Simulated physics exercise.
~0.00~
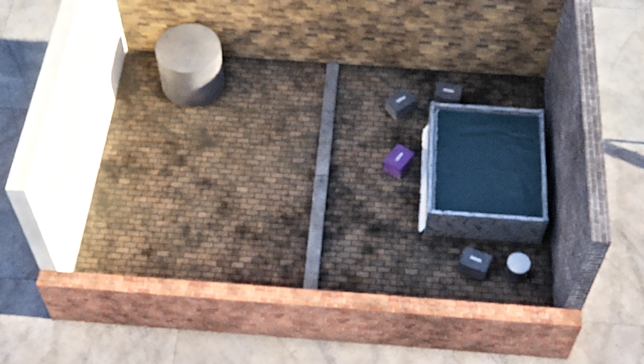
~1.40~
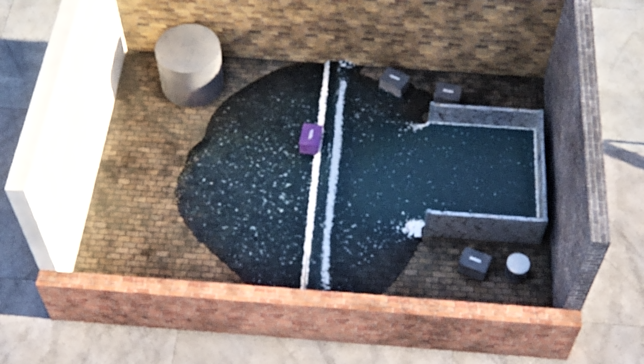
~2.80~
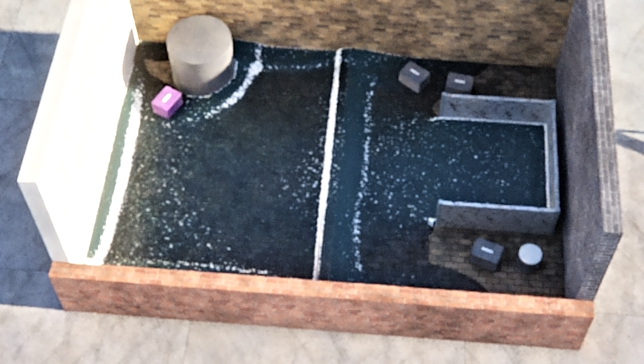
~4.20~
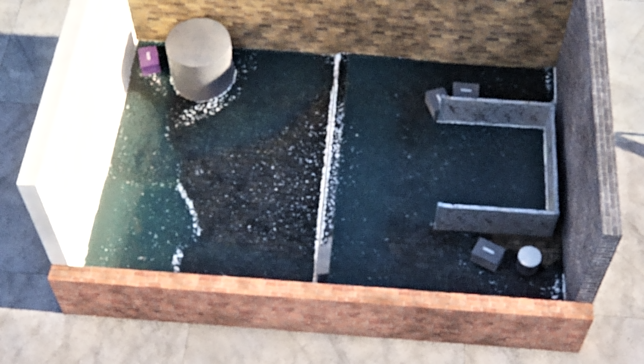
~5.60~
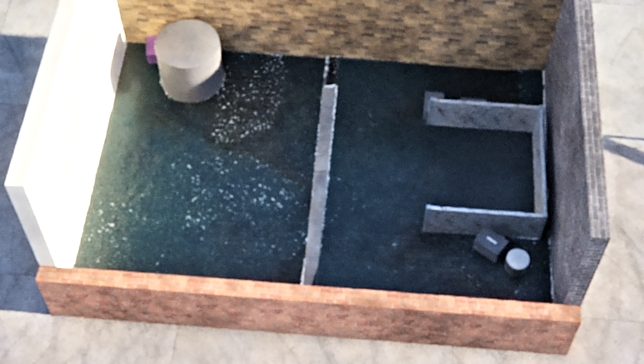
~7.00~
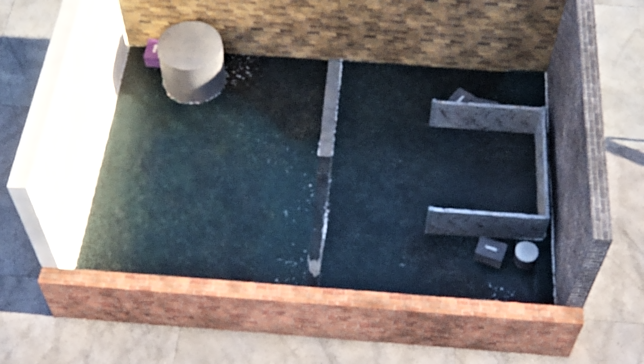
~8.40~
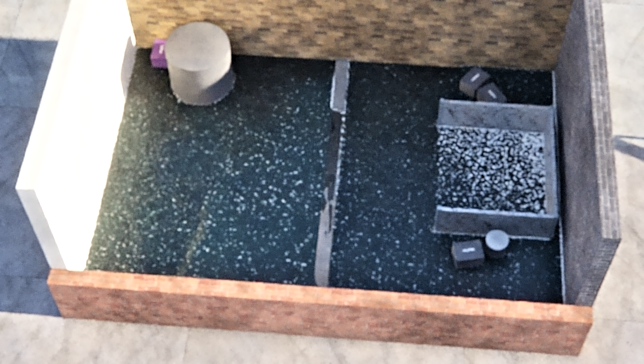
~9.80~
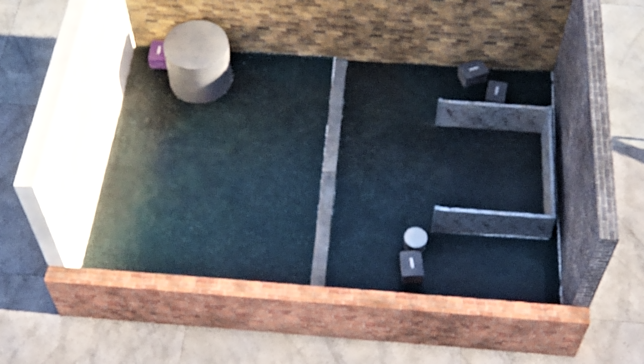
Water bursting leftward from an open tank, carrying a purple tote over a low kerb to rest behind a concrete cylinder.
